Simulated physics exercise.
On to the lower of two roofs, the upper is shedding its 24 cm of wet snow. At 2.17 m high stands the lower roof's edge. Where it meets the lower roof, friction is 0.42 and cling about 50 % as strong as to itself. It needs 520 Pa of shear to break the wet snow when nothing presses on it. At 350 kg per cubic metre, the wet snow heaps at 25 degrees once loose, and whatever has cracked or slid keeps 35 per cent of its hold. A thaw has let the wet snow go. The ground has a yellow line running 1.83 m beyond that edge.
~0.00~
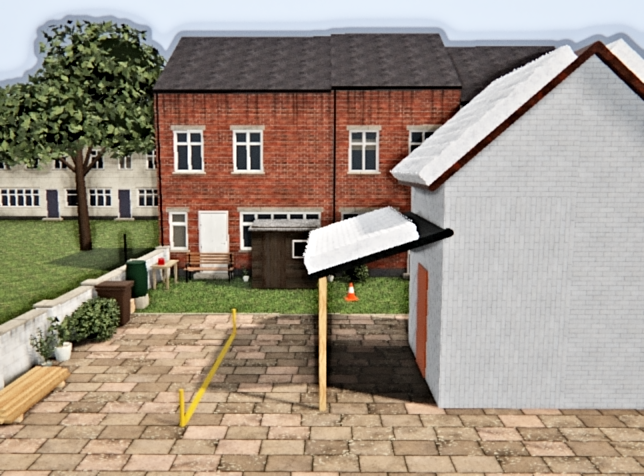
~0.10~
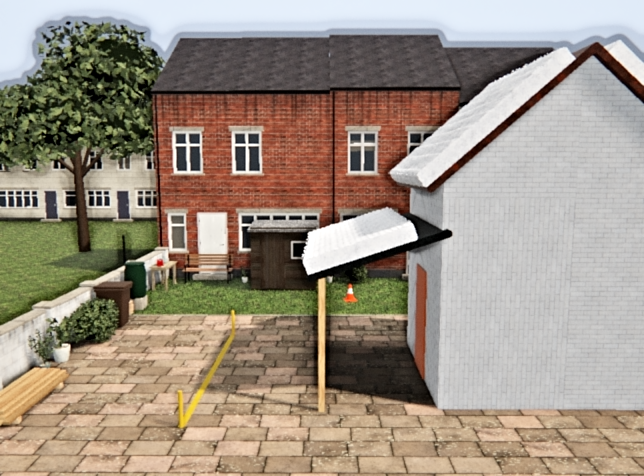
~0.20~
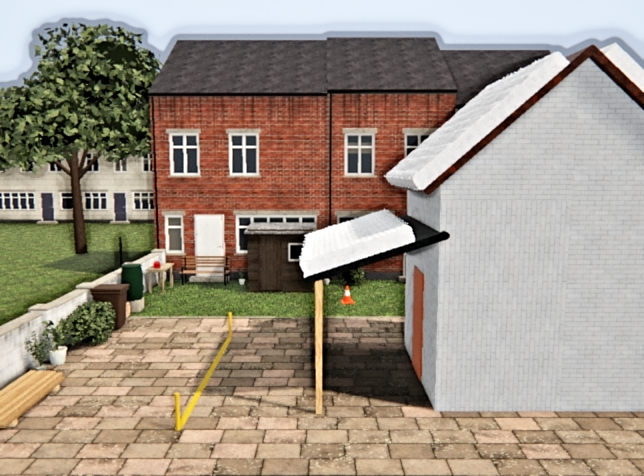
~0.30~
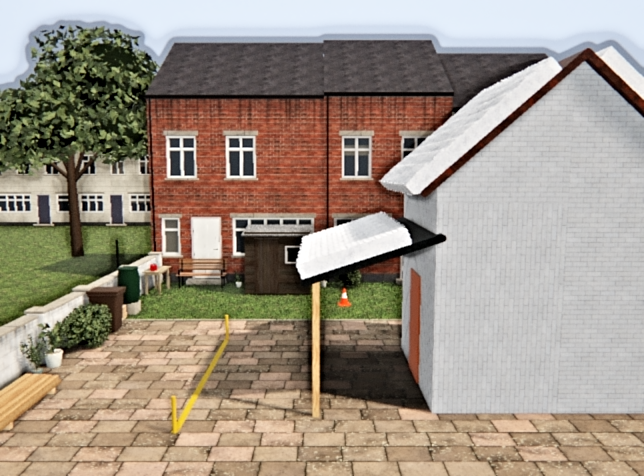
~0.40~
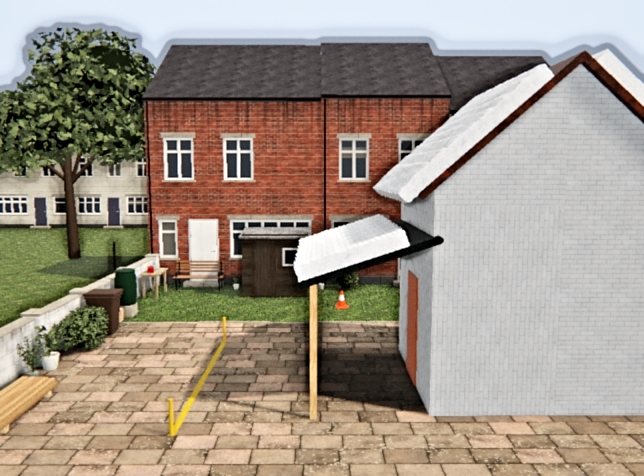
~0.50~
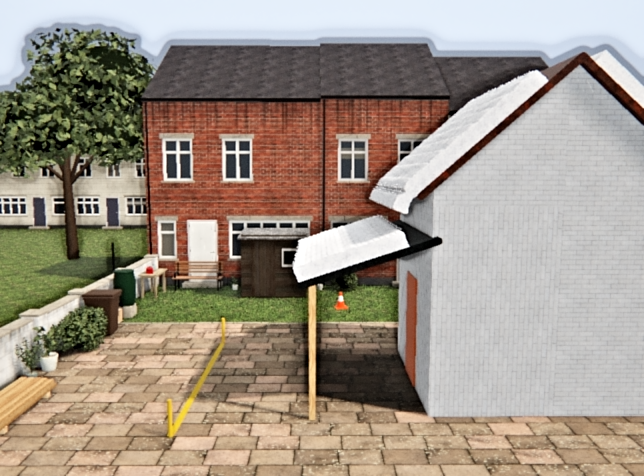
At first, thick white snow covers the steep roof of the pale brick building on the right, above a lower lean-to roof on a wooden post. The snow then creeps slightly down and left, its front edge poking past the upper eave in one piece, and finally it begins cracking.
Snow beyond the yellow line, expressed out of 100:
About 5 out of 100.
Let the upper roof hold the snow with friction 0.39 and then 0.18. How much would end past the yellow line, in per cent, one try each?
One try each gives 10 % and then 20 %.
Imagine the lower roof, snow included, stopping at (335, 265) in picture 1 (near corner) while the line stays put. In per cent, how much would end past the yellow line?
Estimate: Approx. 8 %.
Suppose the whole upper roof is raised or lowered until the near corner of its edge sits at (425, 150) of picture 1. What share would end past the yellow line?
It would then be around 25 percent.
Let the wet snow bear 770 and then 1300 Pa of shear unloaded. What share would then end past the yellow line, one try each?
You'd see 0 percent the first time and 0 percent the second.
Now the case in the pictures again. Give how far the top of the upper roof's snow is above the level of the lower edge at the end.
Height above lower edge: Approx. 0.8 m.
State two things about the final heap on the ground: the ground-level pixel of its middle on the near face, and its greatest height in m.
(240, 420), 0.4 m.
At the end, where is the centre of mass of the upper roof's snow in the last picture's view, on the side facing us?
I'd place it around (285, 330).
After 1.05 s, none is below the lower edge and 0 % is past the line.
After 1.70 s, none is below the lower edge and 0 % is past the line.
After 2.35 s, 34 % is below the lower edge and 0 % is past the line.
After 3.00 s, 49 % is below the lower edge and 5 % is past the line.
After 3.70 s, 50 % is below the lower edge and 5 % is past the line.
